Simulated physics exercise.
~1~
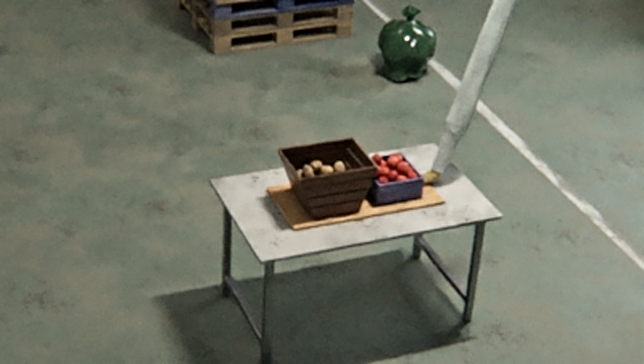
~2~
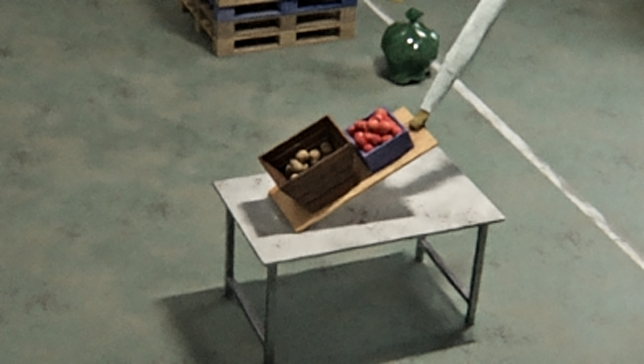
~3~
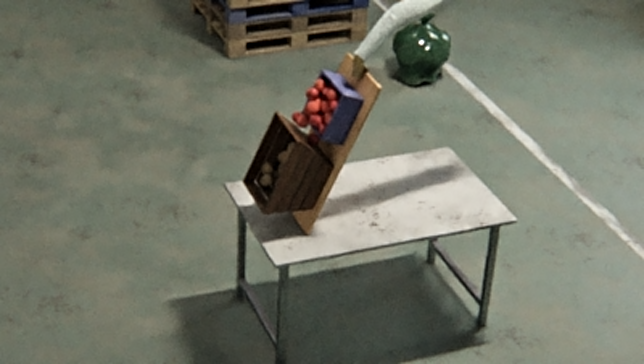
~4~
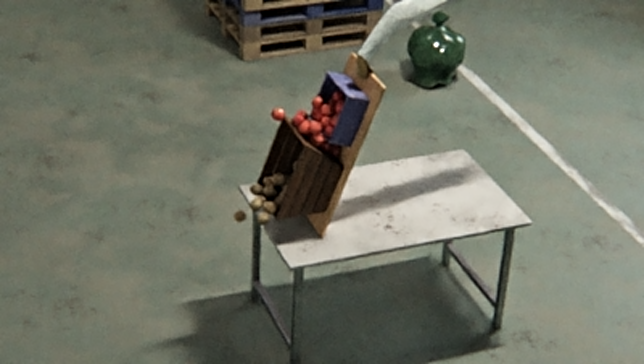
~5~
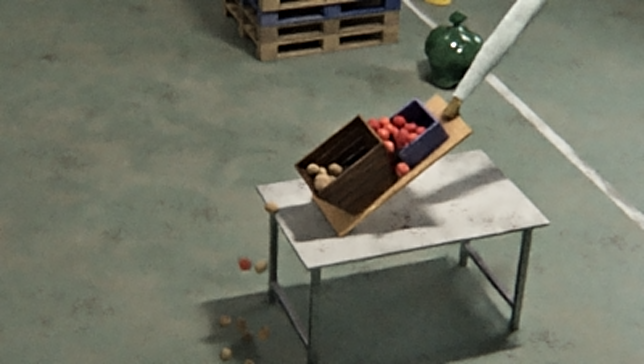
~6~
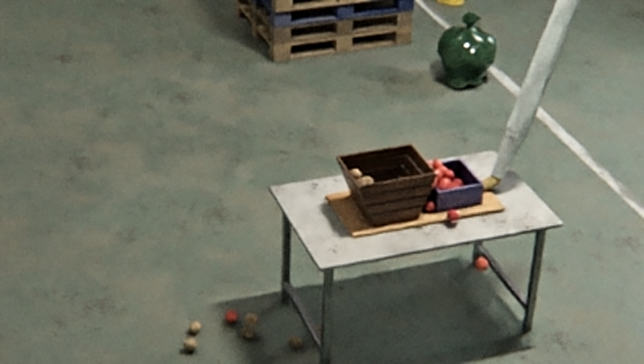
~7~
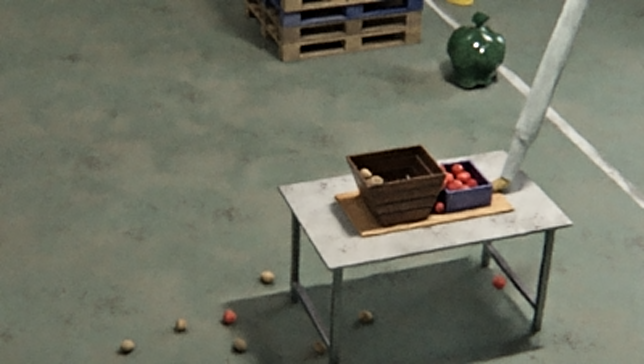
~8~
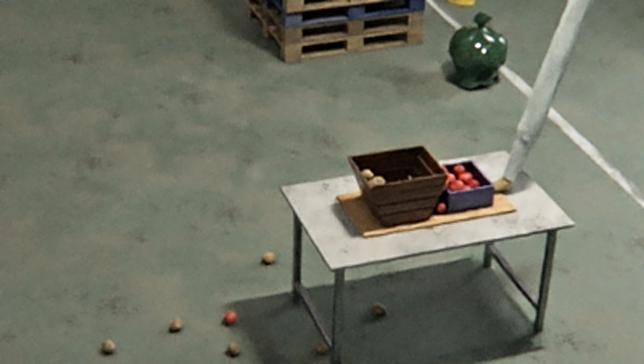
In the video, a white arm lifts the right end of a board holding a wooden basket of potatoes and a blue basket of red produce until it tilts steeply on a table, spilling some from both, then lowers it flat, leaving several pieces scattered across the floor.
